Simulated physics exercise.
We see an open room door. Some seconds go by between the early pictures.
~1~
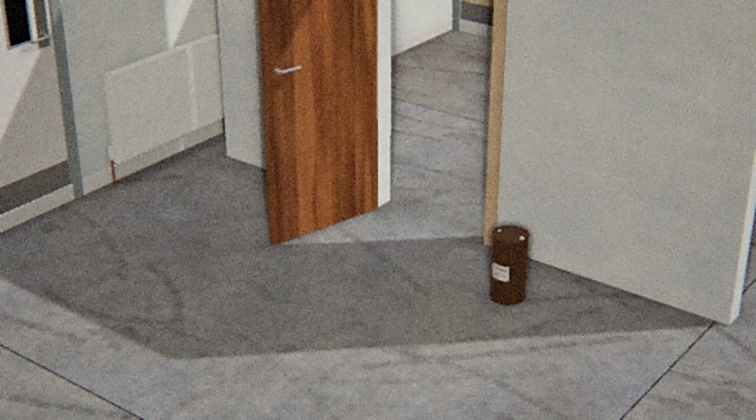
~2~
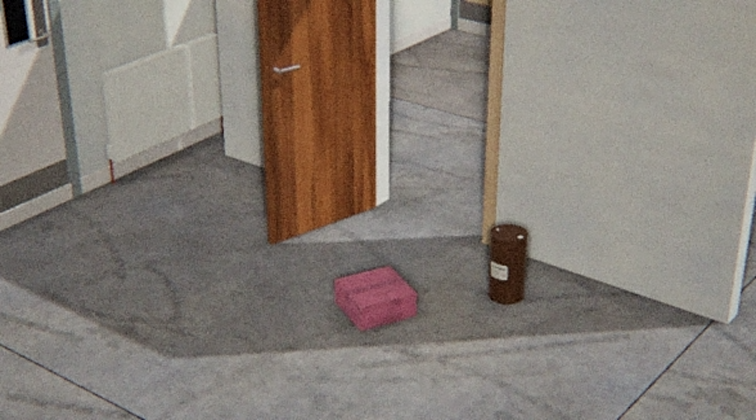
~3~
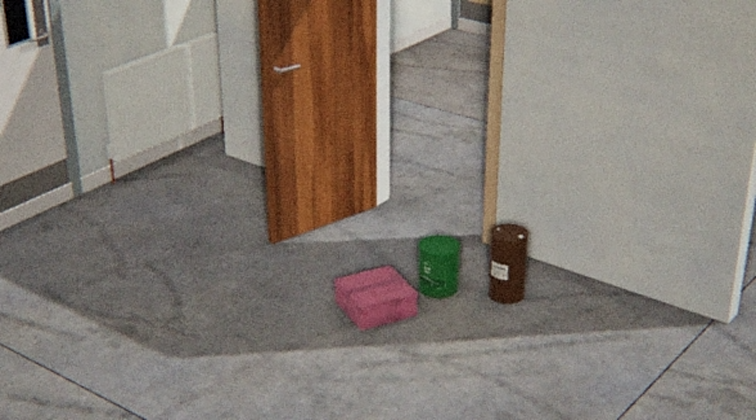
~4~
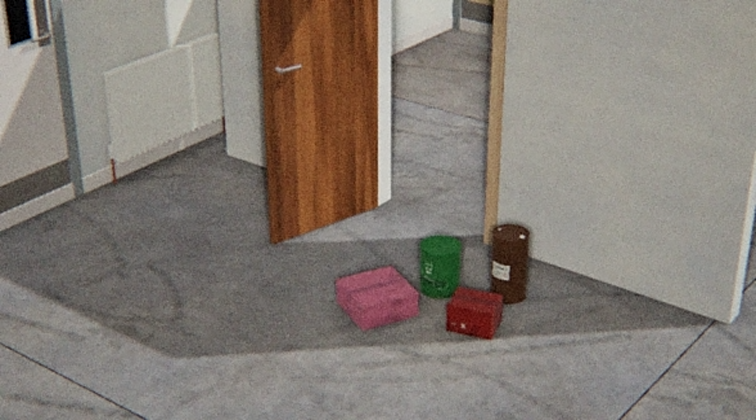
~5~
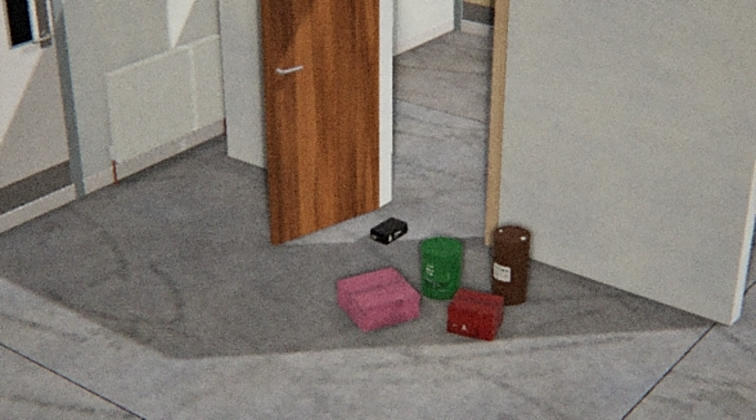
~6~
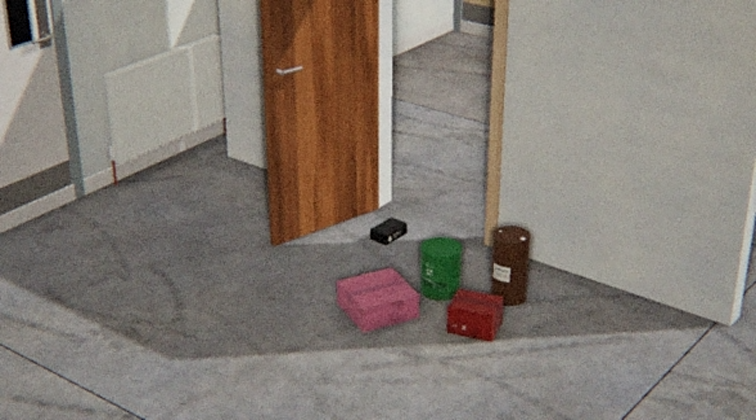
To begin with, a brown canister stands alone on the grey floor near a wide-open wooden door. A pink box appears to its left, then a green pail between them, a red box in front, and lastly a small black box nearer the door, while the door stays still.
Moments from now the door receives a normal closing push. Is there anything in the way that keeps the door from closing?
No, result: Fully closed.
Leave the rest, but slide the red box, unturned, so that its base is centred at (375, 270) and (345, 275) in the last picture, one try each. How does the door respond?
First it finishes its swing, then it finishes its swing.
Then, 0.80 s past the last view, door 77° open.
Then, 1.30 s past the last view, door 47° open; black box displaced a little near (404, 230).
Then, 1.60 s past the last view, door 29° open; black box displaced about its own width near (420, 227).
Then, 2.00 s past the last view, door 4° open; black box displaced well along near (438, 220).
Finally, door 0° open; moved from the start, black box; the other 4 still in place. Final places as the last picture's camera would see them, black box near (443, 216).
